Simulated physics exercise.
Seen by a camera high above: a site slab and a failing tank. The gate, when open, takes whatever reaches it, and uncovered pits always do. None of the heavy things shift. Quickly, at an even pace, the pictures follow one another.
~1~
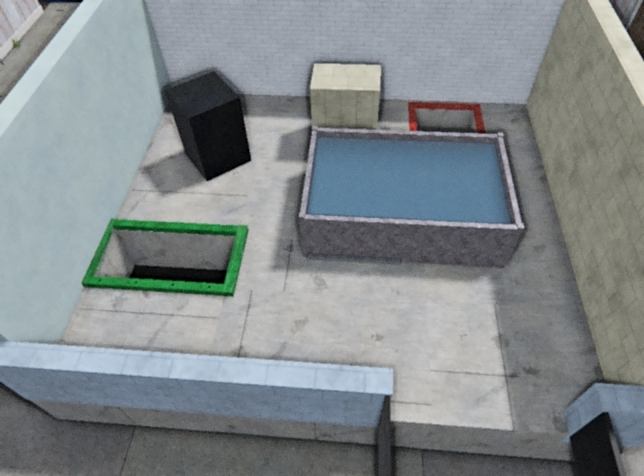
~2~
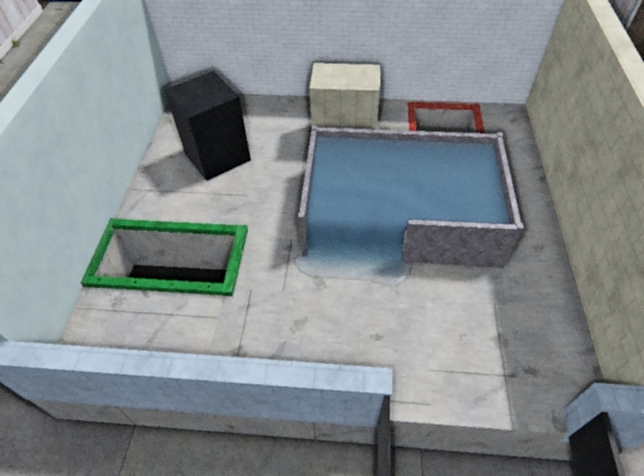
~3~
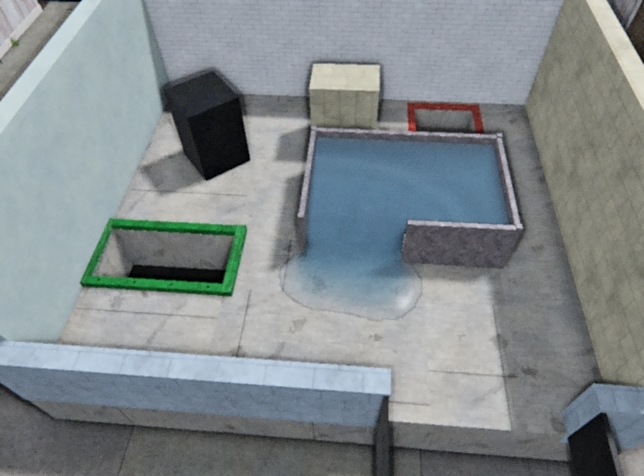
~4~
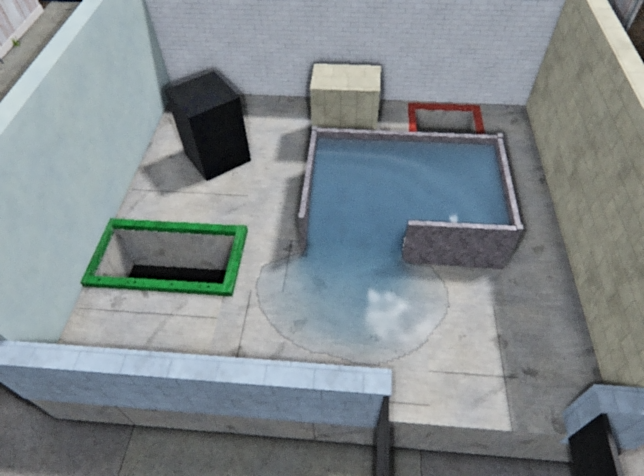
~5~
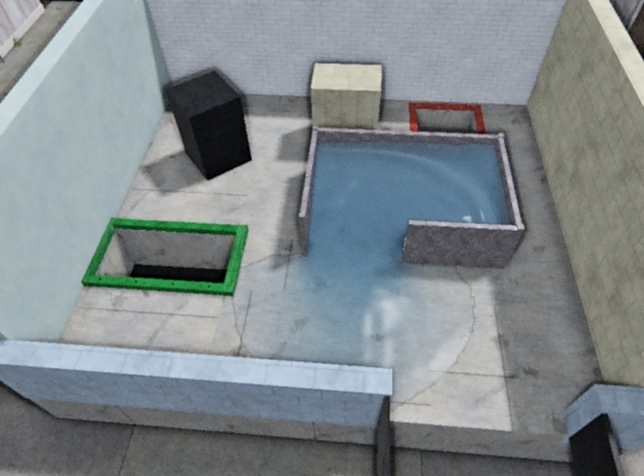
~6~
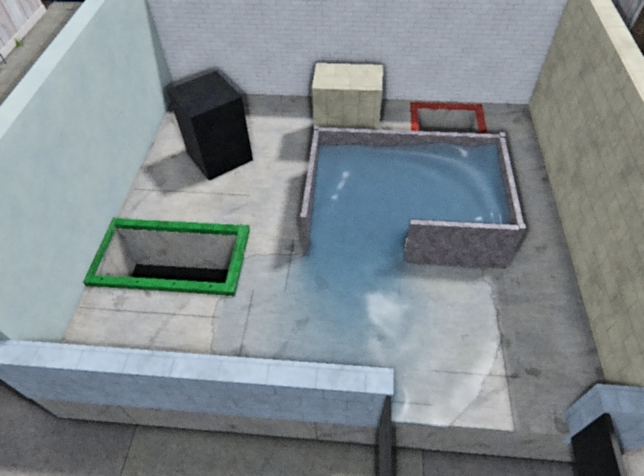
At first, a rectangular tank of blue water stands whole and still on a walled slab, near a dark block, a pale block and green- and red-rimmed pits. Then the left part of its front wall is gone and water pours through the gap, spreading forward across the pale floor toward the low front wall.
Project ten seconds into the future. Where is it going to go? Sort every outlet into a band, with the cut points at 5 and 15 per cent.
Final shares: The gate over 15 %; the green pit over 15 %; the red pit under 5 %.
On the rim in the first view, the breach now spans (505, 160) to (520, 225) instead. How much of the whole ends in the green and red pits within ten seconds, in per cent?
Green takes 0 in a hundred, red takes 35 in a hundred.
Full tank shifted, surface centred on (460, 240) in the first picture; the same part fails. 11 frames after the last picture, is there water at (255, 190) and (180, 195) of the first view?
Well, the first one would be bone-dry, and the second one bone-dry.
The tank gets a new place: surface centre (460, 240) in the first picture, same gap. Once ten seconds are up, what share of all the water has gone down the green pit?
Roughly, in per cent: Green 10.
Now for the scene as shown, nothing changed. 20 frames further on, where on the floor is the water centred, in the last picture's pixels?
Estimate: (339, 277).
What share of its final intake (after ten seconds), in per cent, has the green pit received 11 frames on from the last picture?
Share by then: 0 in a hundred.
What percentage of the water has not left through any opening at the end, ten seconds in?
50 in a hundred.
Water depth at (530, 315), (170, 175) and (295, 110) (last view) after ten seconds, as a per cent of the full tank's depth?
My figures are about 8, 0 and 6 percent.
A moment on, water covers 25 % of the floor; the gate 3 %, the green pit 0 %, the red pit 0 %.
Next, water covers 30 % of the floor; the gate 8 %, the green pit 0 %, the red pit 0 %.
Then, water covers 35 % of the floor; the gate 15 %, the green pit 7 %, the red pit 0 %.
Later, water covers 55 % of the floor; the gate 22 %, the green pit 17 %, the red pit 0 %.
In the end, water covers 75 % of the floor; the gate 28 %, the green pit 20 %, the red pit 3 %.
